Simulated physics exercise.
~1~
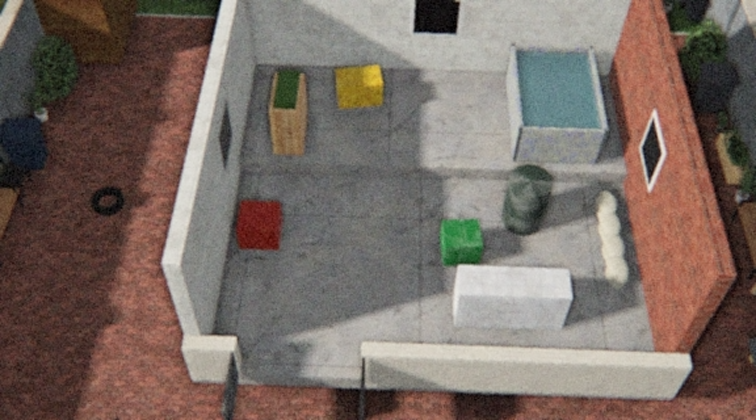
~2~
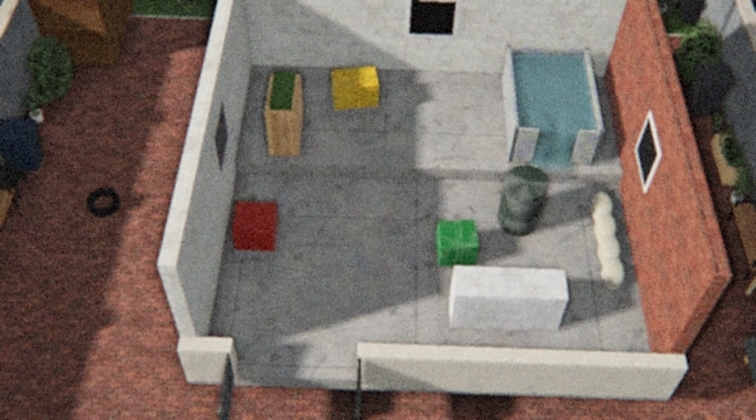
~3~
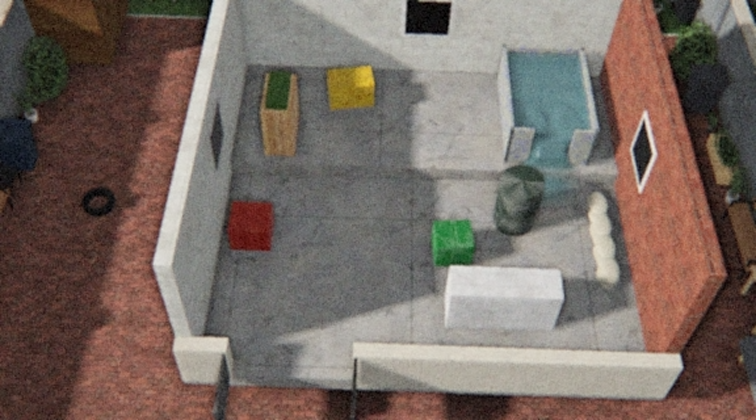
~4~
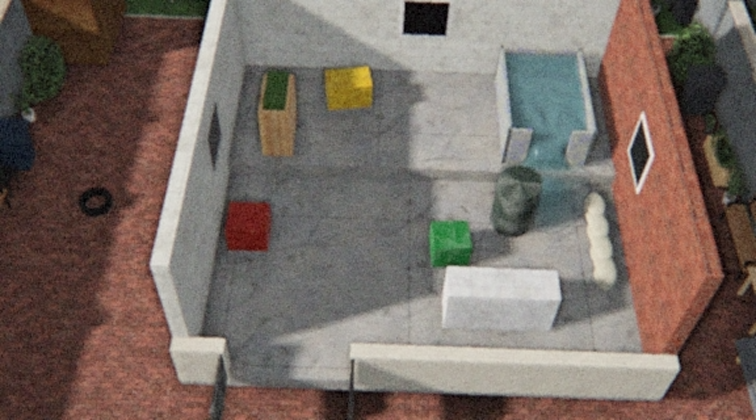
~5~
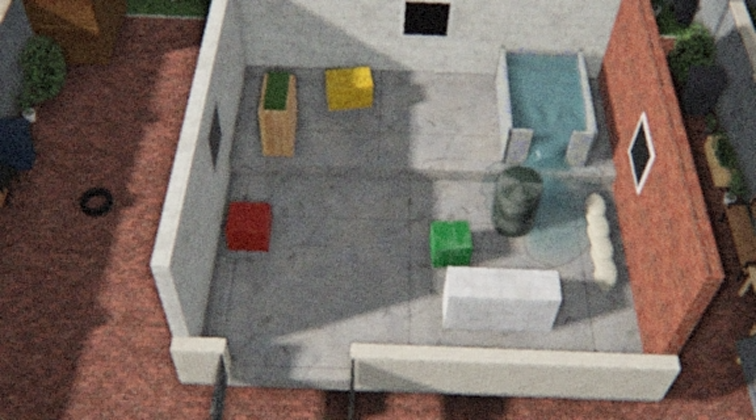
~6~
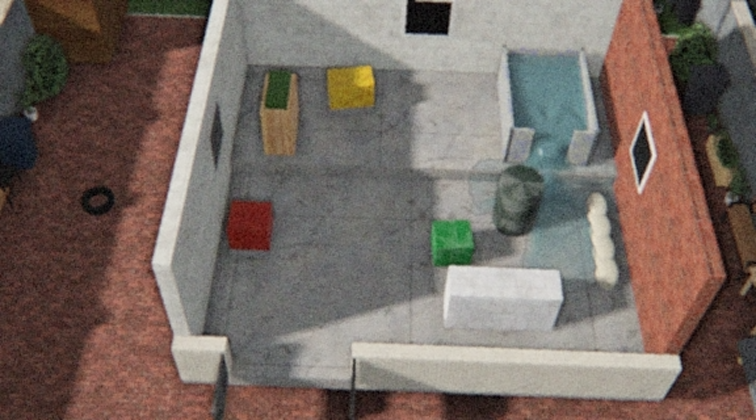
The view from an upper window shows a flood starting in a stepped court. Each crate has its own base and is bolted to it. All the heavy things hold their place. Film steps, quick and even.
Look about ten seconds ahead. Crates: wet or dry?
As I see it, the yellow crate remains clear of the water all along, the red crate remains clear of the water all along, the green crate doesn't remain clear of the water all along.
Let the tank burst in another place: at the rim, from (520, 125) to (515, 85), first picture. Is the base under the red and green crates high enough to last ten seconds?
Red gets drenched; green gets drenched.
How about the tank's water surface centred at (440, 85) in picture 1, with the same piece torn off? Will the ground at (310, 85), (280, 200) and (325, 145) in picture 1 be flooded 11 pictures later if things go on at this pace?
Results in order - left untouched, left untouched, left untouched.
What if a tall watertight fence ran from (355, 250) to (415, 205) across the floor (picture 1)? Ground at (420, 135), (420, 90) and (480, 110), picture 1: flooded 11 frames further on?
Outcome by spot, in order - unwatered, unwatered, unwatered.
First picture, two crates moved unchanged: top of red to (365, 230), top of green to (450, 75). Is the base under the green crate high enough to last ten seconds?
As for the green one, it keeps clear.
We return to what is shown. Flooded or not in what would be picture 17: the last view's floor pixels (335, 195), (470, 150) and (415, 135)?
Going through them in order, I'd say drenched, clear and clear.
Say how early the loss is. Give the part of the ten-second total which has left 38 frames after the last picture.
It should be close to 15 percent by then.
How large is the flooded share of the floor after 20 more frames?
About 50 per cent.
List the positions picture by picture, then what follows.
The open tank at (557, 89) is whole and still, in the first picture.
The front is at (574, 170), out from the gap at (553, 152), in the second picture.
Water pours out at (549, 152) and has run to (560, 205), in the third picture.
Water pours out at (546, 153) and has run to (540, 228), in the fourth picture.
Water pours out at (547, 154) and has run to a hidden place, in the fifth picture.
The front is at a hidden place, out from the gap at (548, 152), in the sixth picture.
A moment on, water covers 20 % of the floor; the yellow crate not reached, the red crate not reached, the green crate not reached.
Next, water covers 30 % of the floor; the yellow crate not reached, the red crate not reached, the green crate water round its plinth.
Then, water covers 50 % of the floor; the yellow crate not reached, the red crate water round its plinth, the green crate water round its plinth.
Later, water covers 60 % of the floor; the yellow crate not reached, the red crate water round its plinth, the green crate water round its plinth.
In the end, water covers 65 % of the floor; the yellow crate stayed above the water, the red crate stayed above the water, the green crate was topped.
